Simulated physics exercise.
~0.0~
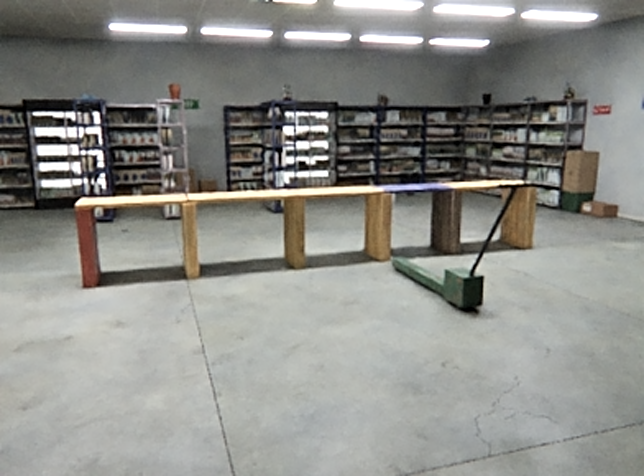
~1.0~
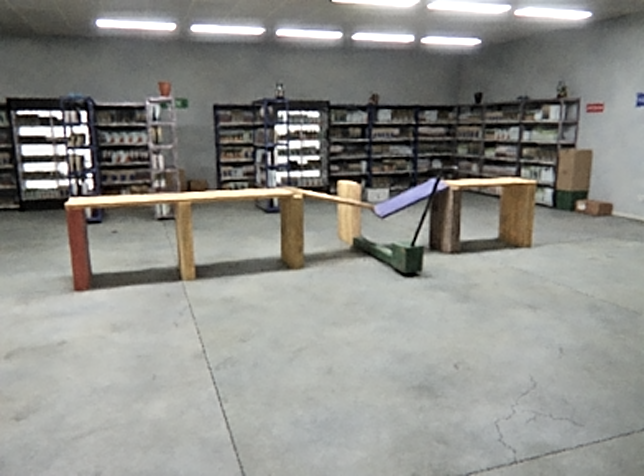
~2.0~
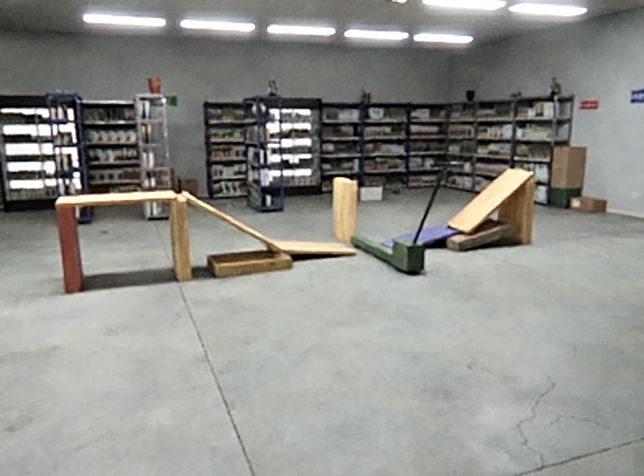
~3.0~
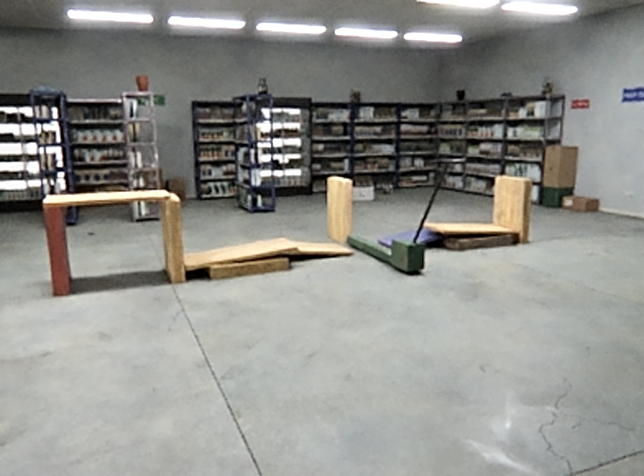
A long row of boards on upright timber slabs partly collapsed when a green jack slid in low from the right, dropping the blue board and then its neighbours, leaving over half the pieces down while the red upright at the left still stood.
